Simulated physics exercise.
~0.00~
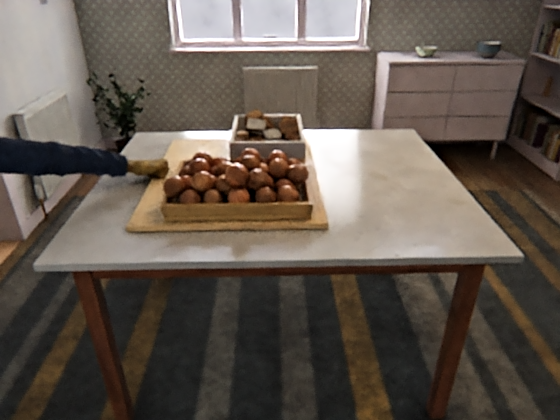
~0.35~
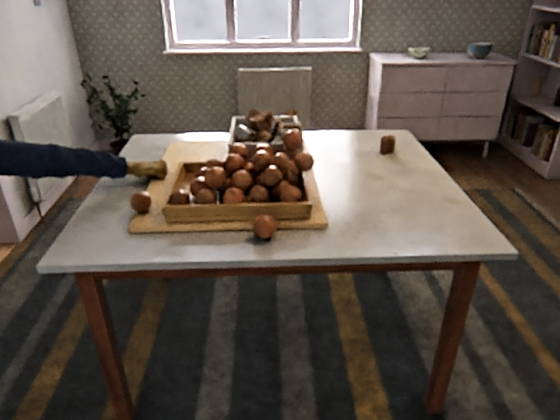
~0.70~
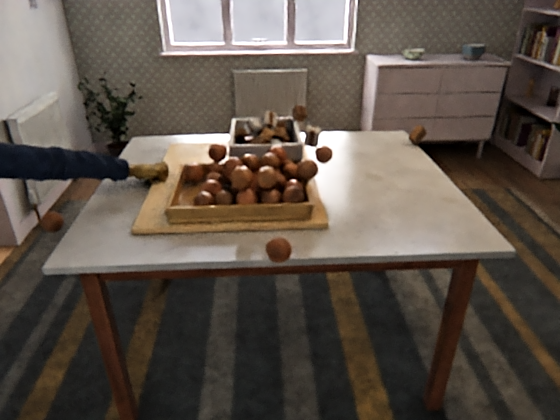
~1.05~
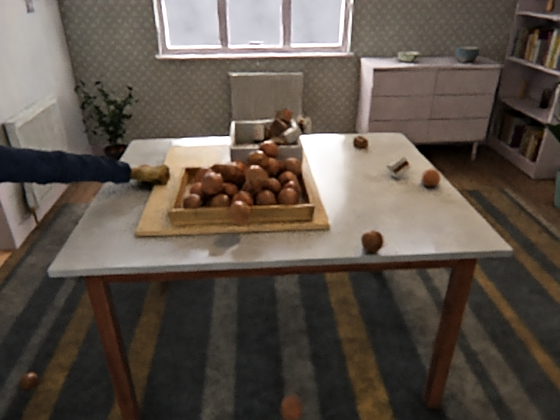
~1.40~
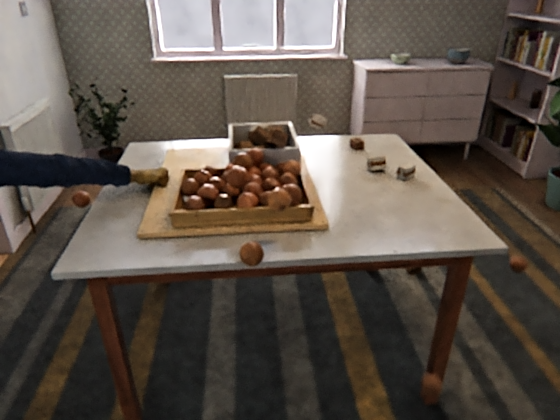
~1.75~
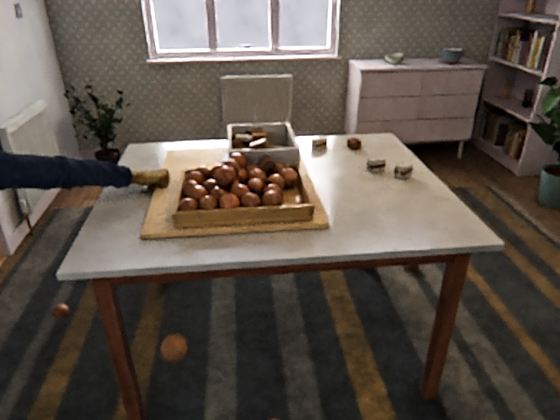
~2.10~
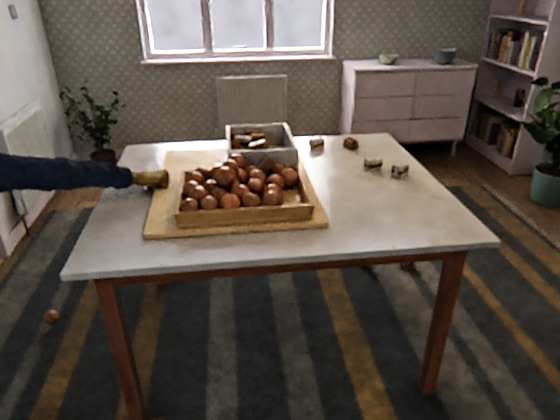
A gloved hand shaking a board with two baskets on a table, onions and small parcels flying out, most staying inside.
